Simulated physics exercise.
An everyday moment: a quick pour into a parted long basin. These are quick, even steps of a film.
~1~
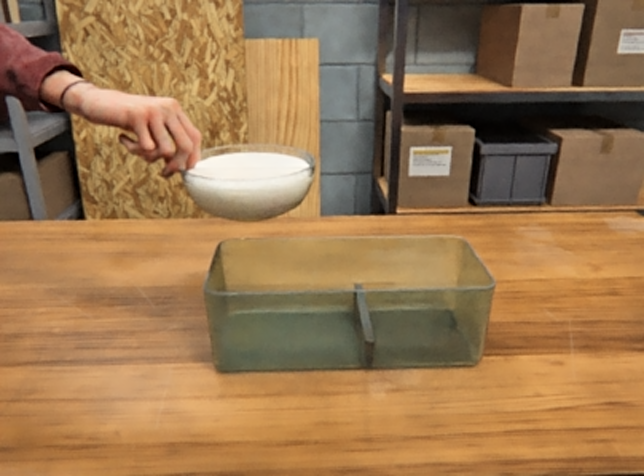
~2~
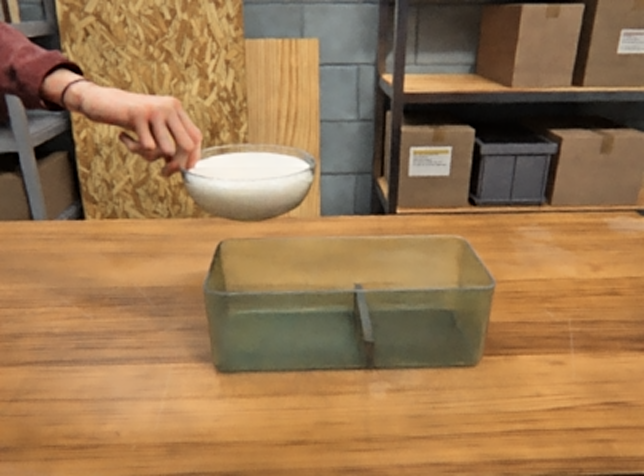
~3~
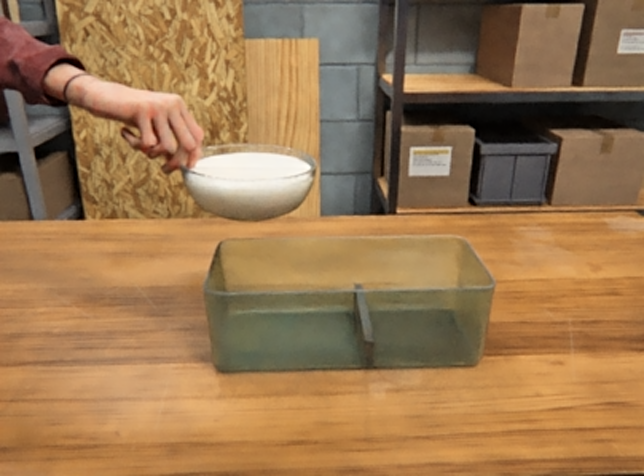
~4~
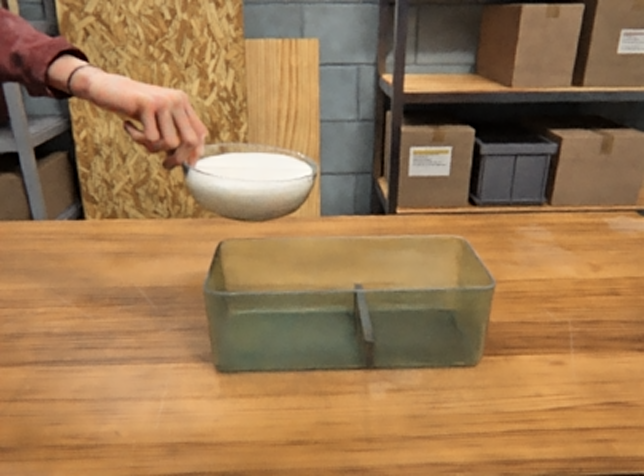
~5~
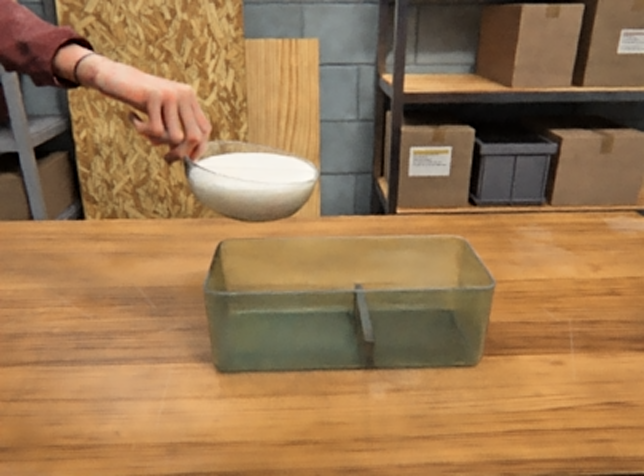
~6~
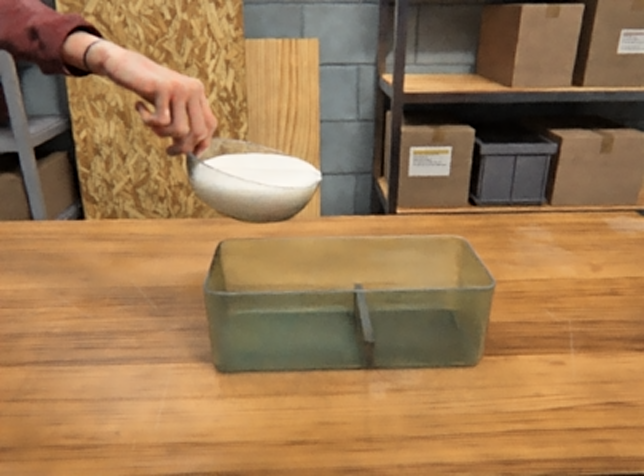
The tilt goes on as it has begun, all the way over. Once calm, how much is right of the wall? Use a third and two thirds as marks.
In the end between a third and two thirds is right of the wall.
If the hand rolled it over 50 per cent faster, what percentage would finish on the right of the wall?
Roughly 30 in a hundred.
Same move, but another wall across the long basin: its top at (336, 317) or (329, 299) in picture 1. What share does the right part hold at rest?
First some 70, then 80 per cent.
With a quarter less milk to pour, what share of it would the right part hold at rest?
Some 25 per cent.
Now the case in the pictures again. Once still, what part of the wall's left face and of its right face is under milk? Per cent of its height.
Left: 40 %. Right: 40 %.
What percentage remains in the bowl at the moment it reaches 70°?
Close to 25 per cent.
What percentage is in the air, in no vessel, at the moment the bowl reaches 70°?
It comes to 30 per cent or so.
A moment on, the bowl is tipped part way and 26 per cent is still to pour, 18 is left of the wall and 27 right of it.
Next, the bowl is tipped right over and 1 per cent is still to pour, 54 is left of the wall and 43 right of it.
Then the bowl is tipped right over and 0 per cent is still to pour, 56 is left of the wall and 43 right of it.
Later the bowl is tipped right over and 0 per cent is still to pour, 56 is left of the wall and 43 right of it.
At rest 56 per cent lies left of the wall, 43 right of it and 1 outside.
